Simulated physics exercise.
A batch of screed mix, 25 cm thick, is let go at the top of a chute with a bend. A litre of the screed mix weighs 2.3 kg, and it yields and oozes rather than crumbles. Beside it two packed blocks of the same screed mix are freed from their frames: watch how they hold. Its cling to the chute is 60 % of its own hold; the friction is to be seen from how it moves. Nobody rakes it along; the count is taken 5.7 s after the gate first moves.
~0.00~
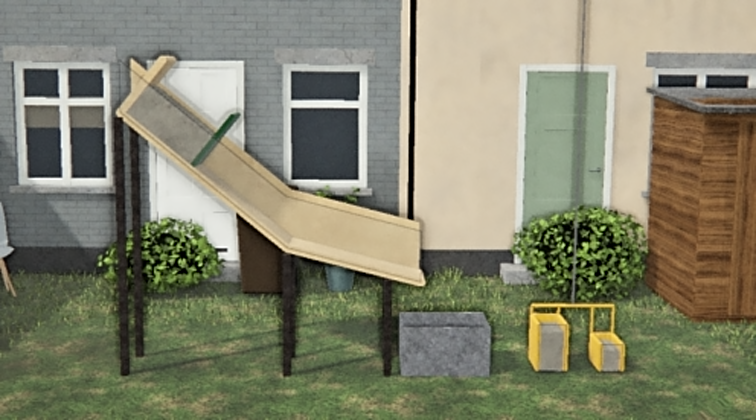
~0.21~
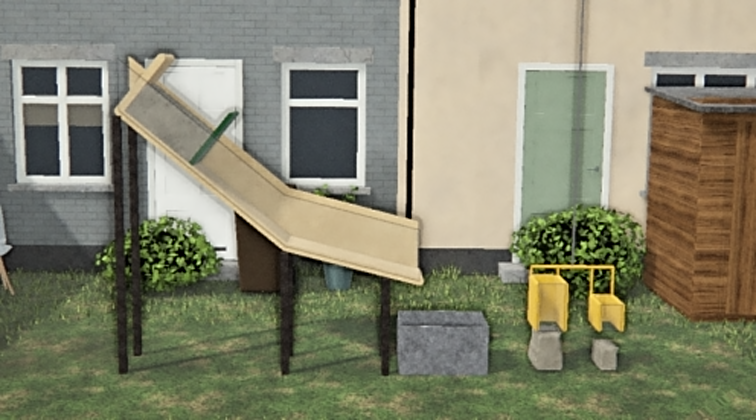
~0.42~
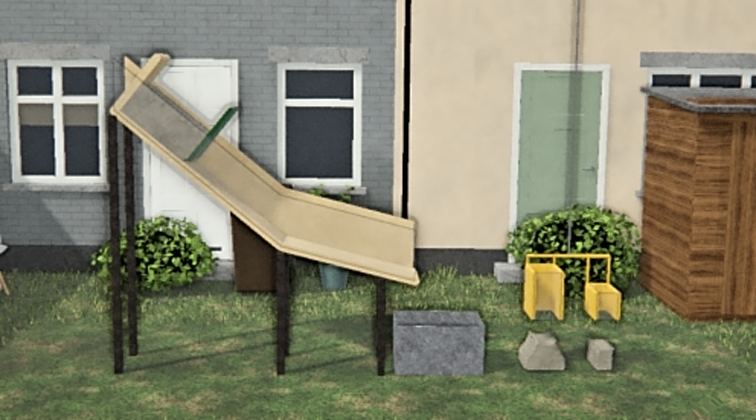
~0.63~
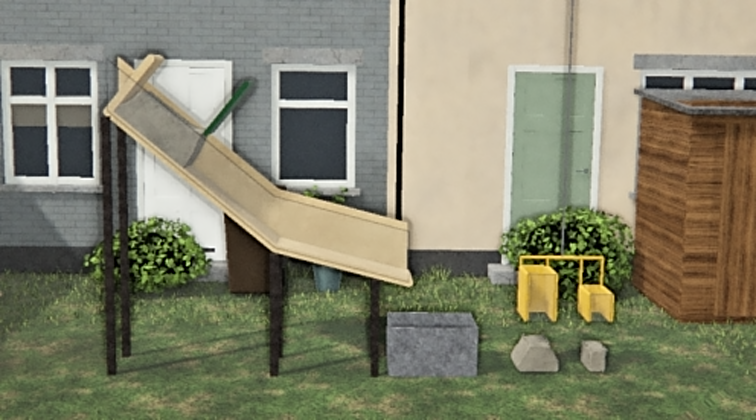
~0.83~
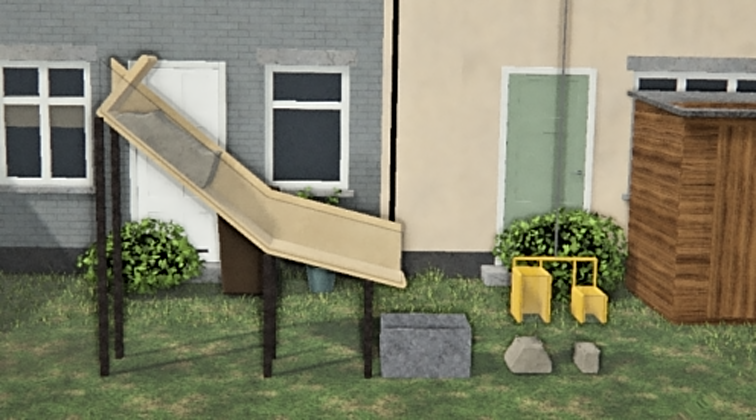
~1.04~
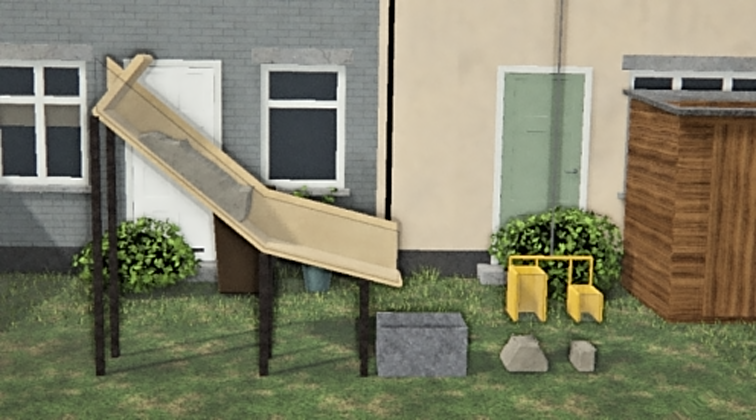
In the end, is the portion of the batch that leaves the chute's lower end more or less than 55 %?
The portion of the batch that leaves the chute's lower end is more than 55 %.
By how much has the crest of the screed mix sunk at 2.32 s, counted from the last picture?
About 83.0 cm.
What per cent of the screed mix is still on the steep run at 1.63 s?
Near 1 %.
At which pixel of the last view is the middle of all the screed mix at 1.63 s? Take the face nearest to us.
At about (352, 258).
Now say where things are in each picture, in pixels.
In the first picture, foremost bit of the screed mix at (209, 139); block heights 30 cm, 17 cm (left to right).
In the second picture, foremost bit of the screed mix at (208, 138); block heights 27 cm, 17 cm (left to right).
In the third picture, foremost bit of the screed mix at (203, 138); block heights 21 cm, 17 cm (left to right).
In the fourth picture, foremost bit of the screed mix at (201, 135); block heights 20 cm, 17 cm (left to right).
In the fifth picture, foremost bit of the screed mix at (215, 158); block heights 20 cm, 17 cm (left to right).
In the sixth picture, foremost bit of the screed mix at (249, 191); block heights 20 cm, 17 cm (left to right).
After 1.63 s, 1 % is on the steep run, 99 % on the flatter one and 0 % past the end.
After 2.32 s, none is on the steep run, 19 % on the flatter one and 81 % past the end.
After 3.01 s, none is on the steep run, 12 % on the flatter one and 88 % past the end.
After 3.70 s, none is on the steep run, 12 % on the flatter one and 88 % past the end.
After 6.07 s, none is on the steep run, 12 % on the flatter one and 88 % past the end.
